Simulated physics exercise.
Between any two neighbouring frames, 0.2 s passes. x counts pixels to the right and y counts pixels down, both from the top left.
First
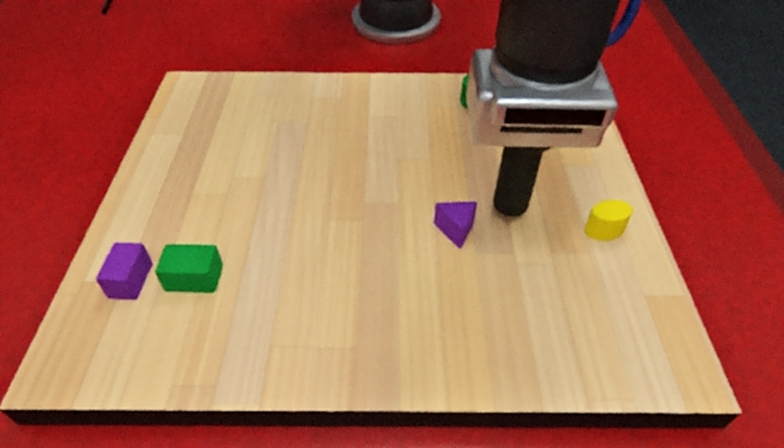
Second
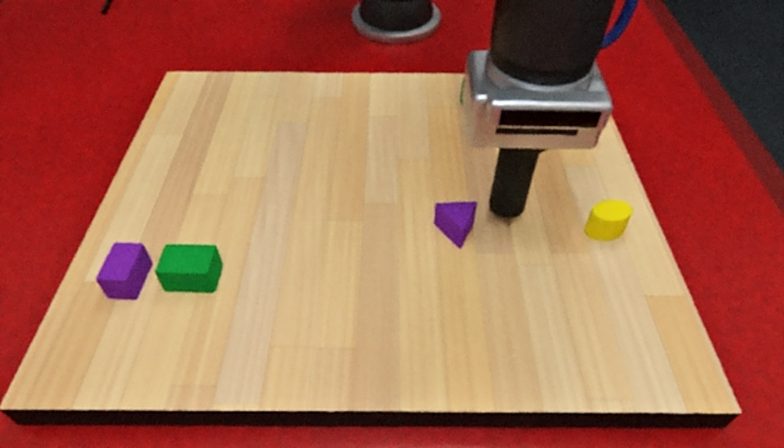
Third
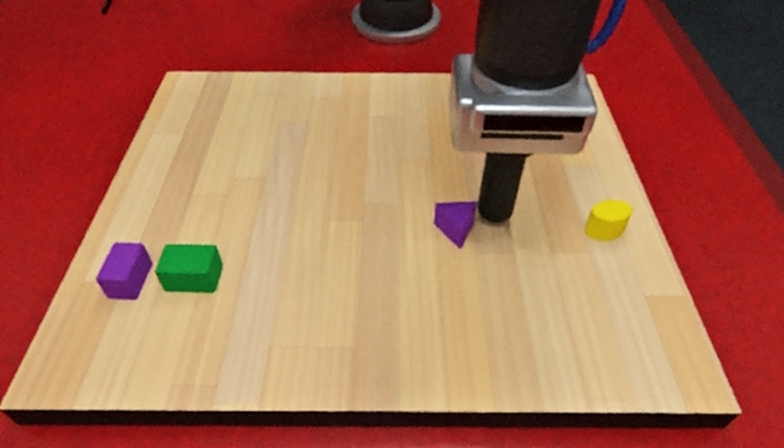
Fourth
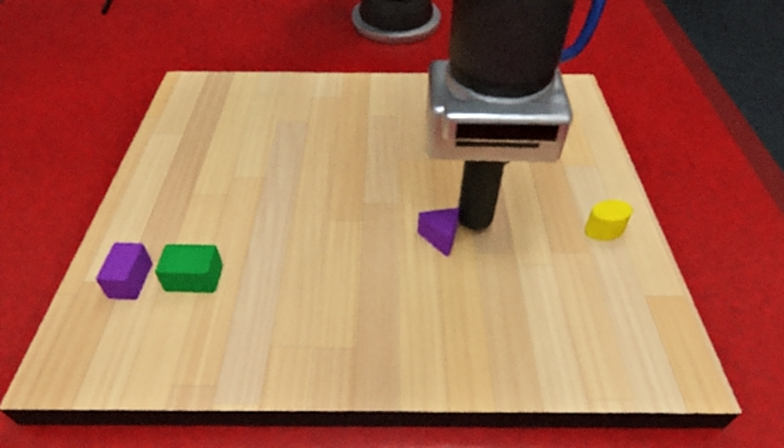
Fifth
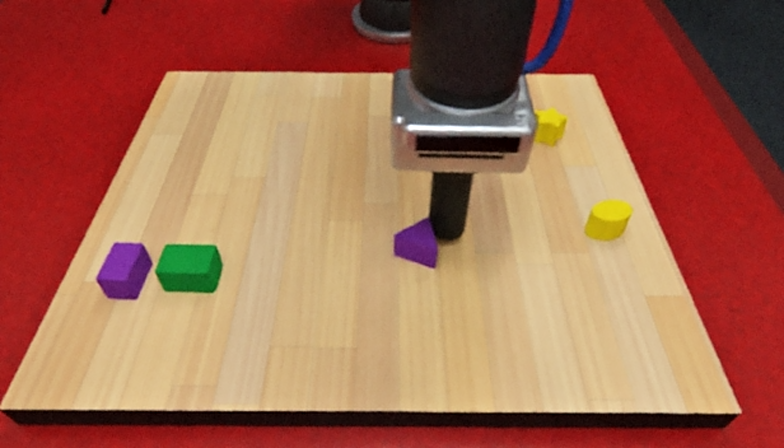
To begin with, a dark bar on a robot arm stands on a wooden board between a purple triangular piece and a yellow one, with purple and green blocks at left. The bar slides left to the triangular piece, then pushes it left and slightly nearer, as another yellow piece appears behind.
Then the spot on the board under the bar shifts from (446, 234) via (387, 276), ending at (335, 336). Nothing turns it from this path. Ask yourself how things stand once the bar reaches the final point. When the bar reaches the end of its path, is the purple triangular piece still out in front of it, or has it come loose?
Before the bar.
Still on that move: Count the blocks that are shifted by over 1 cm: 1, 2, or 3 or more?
The count is one.
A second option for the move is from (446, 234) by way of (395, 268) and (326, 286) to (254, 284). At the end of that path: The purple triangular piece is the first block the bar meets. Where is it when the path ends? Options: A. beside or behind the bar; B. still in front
The correct letter is A.
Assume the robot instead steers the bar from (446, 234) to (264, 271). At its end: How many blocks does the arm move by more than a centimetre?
One block moves.
On the path given first. One third of the way, bar (406, 253); purple triangular piece (386, 261), turned 50° anticlockwise.
Two thirds of the way, bar (370, 288); purple triangular piece (346, 299), turned 45° anticlockwise.
At the end, bar (334, 330); purple triangular piece (305, 344), turned 40° anticlockwise.
